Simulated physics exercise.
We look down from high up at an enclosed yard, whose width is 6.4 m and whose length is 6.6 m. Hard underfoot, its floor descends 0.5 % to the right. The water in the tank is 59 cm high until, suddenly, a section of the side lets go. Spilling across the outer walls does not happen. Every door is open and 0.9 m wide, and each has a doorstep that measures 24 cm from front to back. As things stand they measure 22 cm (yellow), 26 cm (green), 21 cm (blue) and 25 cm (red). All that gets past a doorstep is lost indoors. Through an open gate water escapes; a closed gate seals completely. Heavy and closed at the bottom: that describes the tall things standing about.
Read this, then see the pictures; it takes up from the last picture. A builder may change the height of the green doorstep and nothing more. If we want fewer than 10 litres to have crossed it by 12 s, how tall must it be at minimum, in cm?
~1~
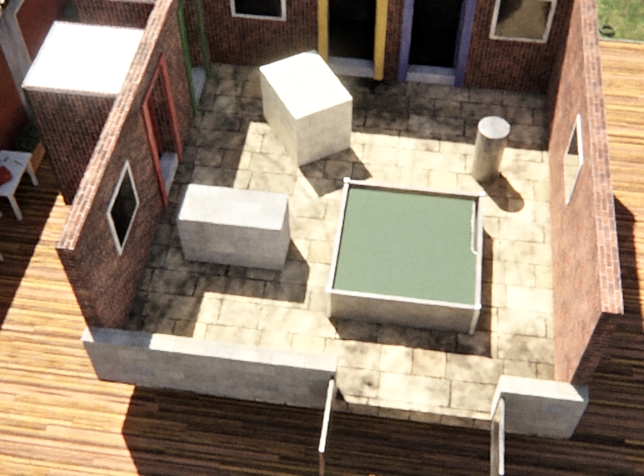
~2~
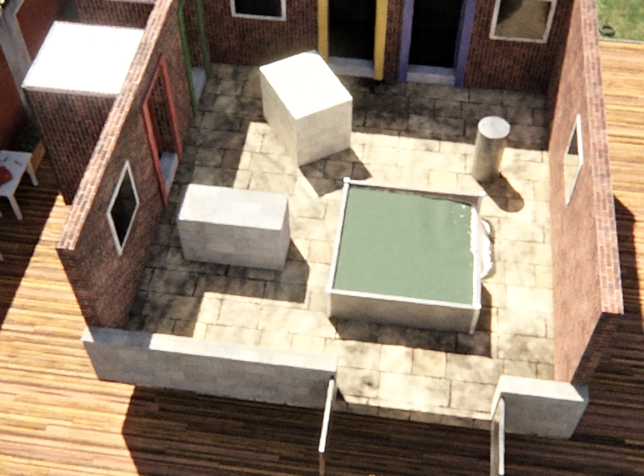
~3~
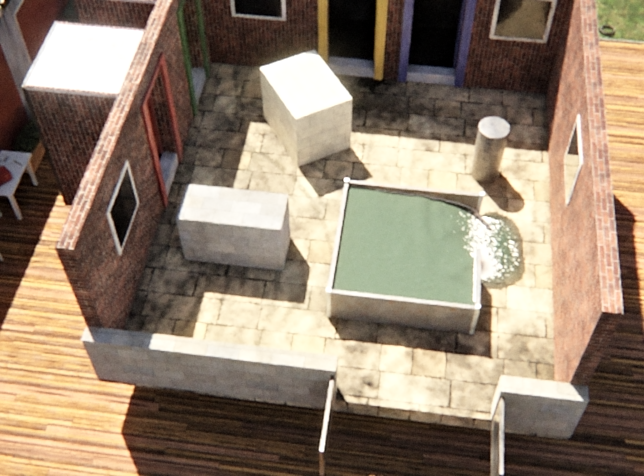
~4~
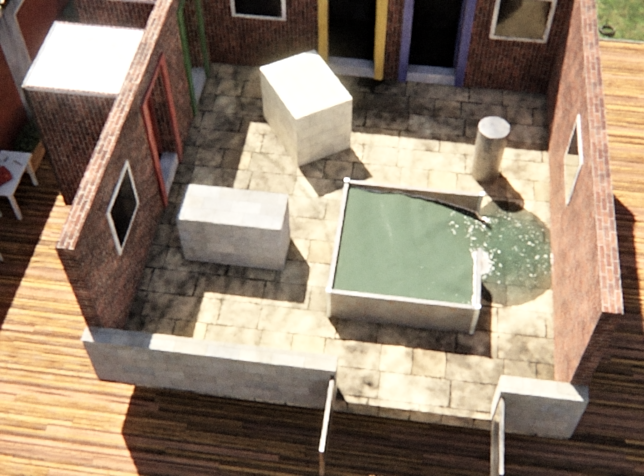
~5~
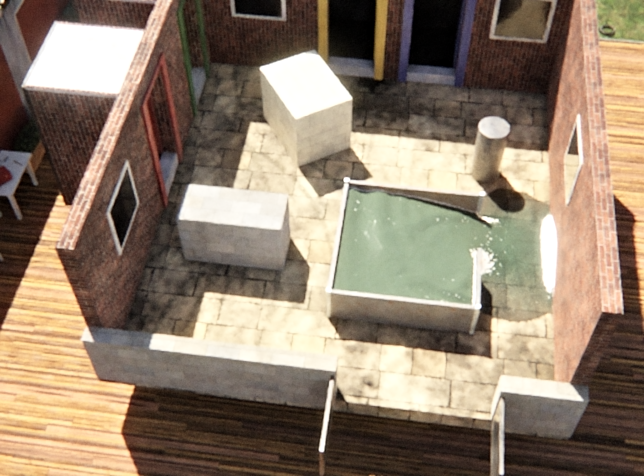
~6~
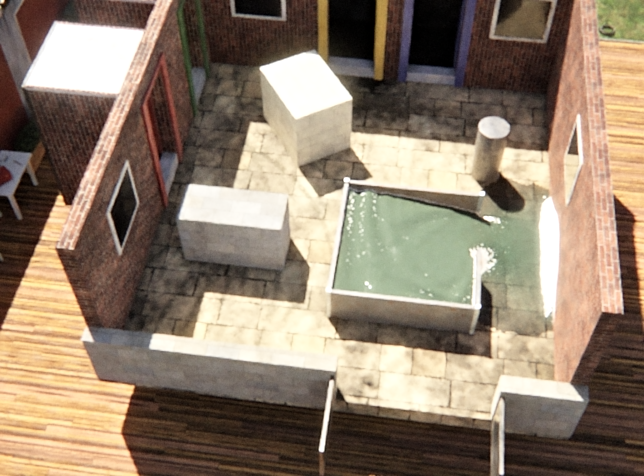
It needs to be roughly 8 cm tall.
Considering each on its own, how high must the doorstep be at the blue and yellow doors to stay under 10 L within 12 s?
About 8.0 cm at blue and 8.0 cm at yellow.
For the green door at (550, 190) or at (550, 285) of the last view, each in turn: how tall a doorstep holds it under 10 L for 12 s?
About 18 cm, then about 35 cm.
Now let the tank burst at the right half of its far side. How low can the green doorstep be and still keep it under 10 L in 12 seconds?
Some 13.5 centimetres.
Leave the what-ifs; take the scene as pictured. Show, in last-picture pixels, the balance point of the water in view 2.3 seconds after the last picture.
Roughly (451, 244).
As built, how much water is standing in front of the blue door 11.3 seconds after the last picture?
5.0 cm.
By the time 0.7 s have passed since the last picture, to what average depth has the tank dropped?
Close to 44 cm deep on average.
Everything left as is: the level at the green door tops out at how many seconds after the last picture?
Peak time: About 7.0 s.
Then, 0.7 s after the last picture water covers 15 % of the floor, deepest (45 cm) near (535, 249); it has not reached the green door.
Then, 2.3 s after the last picture water covers 30 % of the floor, deepest (30 cm) near (546, 250); it has not reached the green door.
Then, 11.3 s after the last picture water covers 100 % of the floor, deepest (10 cm) near (546, 250); 5 cm at the green door, 0 litres in over its 26 cm doorstep.
At the green door as built, the water peaked near 10 cm, 7.1 s after the last picture.
With a doorstep of 7 cm, 18 litres would have come in within the 12 s; with 9.5 cm, 2 litres. So under 10 litres takes about 8 cm.
